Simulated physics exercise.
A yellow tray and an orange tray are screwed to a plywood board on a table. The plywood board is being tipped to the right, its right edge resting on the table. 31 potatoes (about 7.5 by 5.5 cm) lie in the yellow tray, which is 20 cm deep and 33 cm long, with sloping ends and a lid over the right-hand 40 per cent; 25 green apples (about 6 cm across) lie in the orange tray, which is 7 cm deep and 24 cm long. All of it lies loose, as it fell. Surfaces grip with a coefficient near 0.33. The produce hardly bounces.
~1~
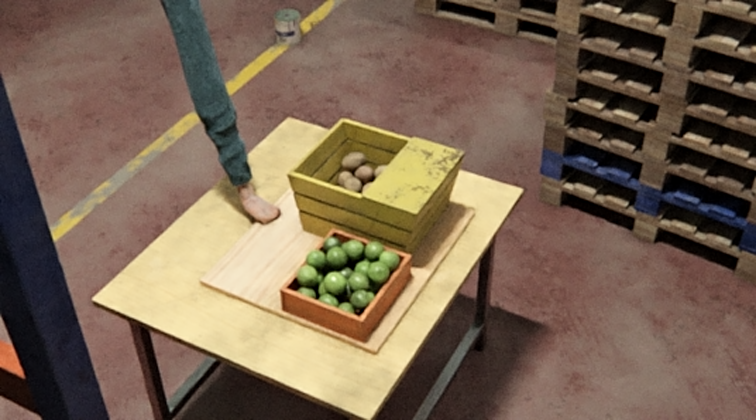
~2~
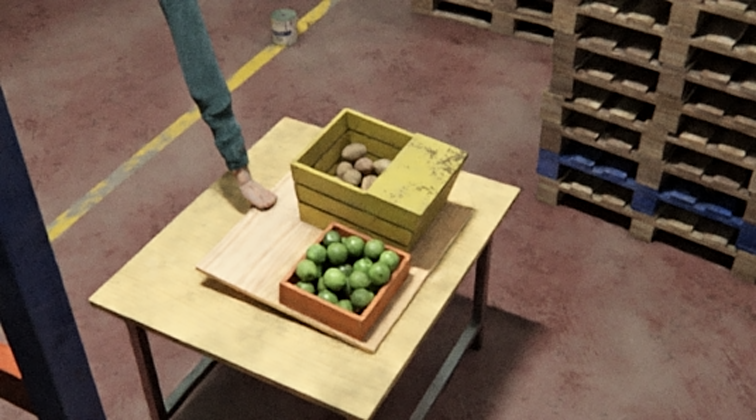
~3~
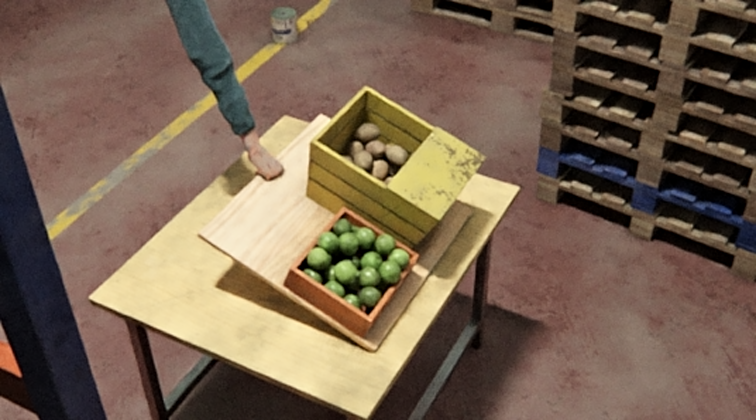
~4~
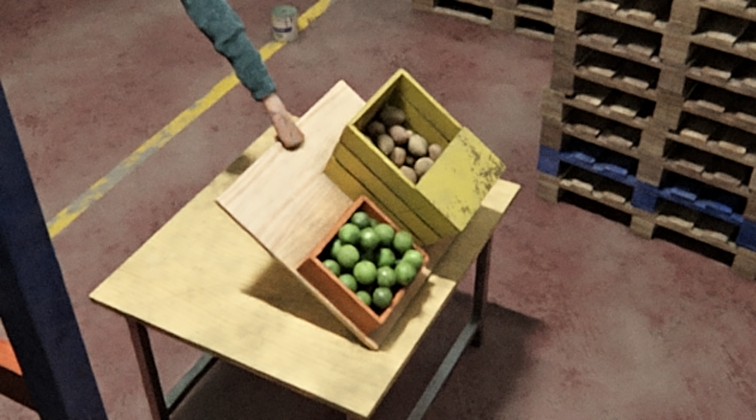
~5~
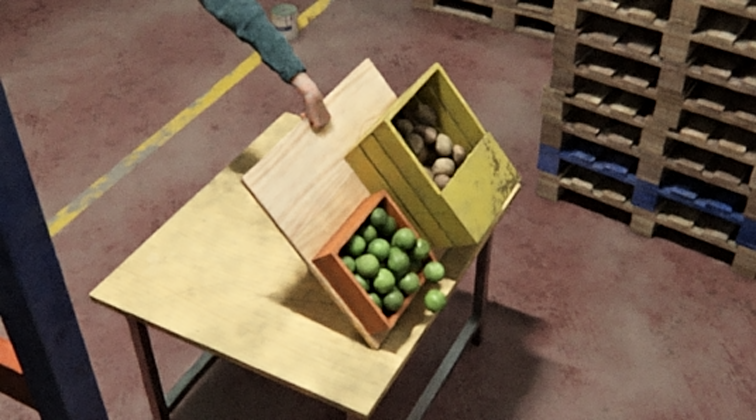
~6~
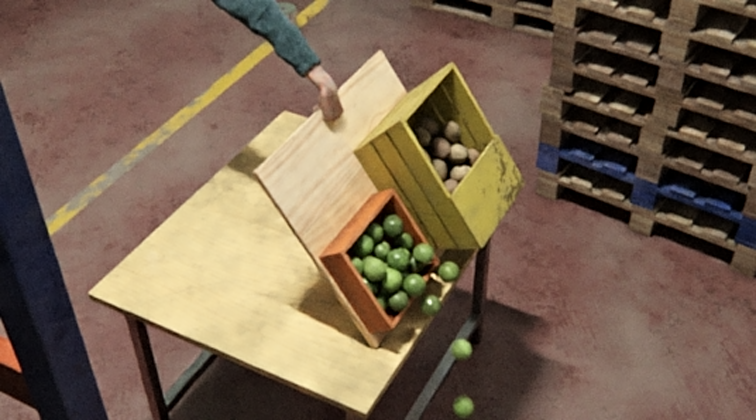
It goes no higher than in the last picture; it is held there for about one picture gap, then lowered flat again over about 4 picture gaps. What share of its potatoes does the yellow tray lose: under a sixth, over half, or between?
Out of the yellow tray go under a sixth of the potatoes.
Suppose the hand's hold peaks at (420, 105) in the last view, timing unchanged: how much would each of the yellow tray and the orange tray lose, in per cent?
In that case yellow tray 0, orange tray 60 per cent.
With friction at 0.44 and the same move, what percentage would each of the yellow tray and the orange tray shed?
Then yellow tray 0, orange tray 20 per cent.
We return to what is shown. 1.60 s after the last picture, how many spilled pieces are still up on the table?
Some 0 pieces.
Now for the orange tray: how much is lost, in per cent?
Orange tray 40 per cent.
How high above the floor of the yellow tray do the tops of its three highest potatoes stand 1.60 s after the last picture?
Some 14 cm.
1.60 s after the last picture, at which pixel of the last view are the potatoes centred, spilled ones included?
At about (383, 204).
Then, 0.26 s after the last picture, tilt 54°; yellow tray 31 in, 0 out and orange tray 18 in, 7 out.
Then, 0.58 s after the last picture, tilt 30°; yellow tray 31 in, 0 out and orange tray 15 in, 10 out.
Then, 1.02 s after the last picture, tilt 0°; yellow tray 31 in, 0 out and orange tray 15 in, 10 out.
Outcome (1.60 s after the last picture), yellow tray 31 in, 0 out and orange tray 15 in, 10 out. Asked share, 0 of 31, 0 per cent.
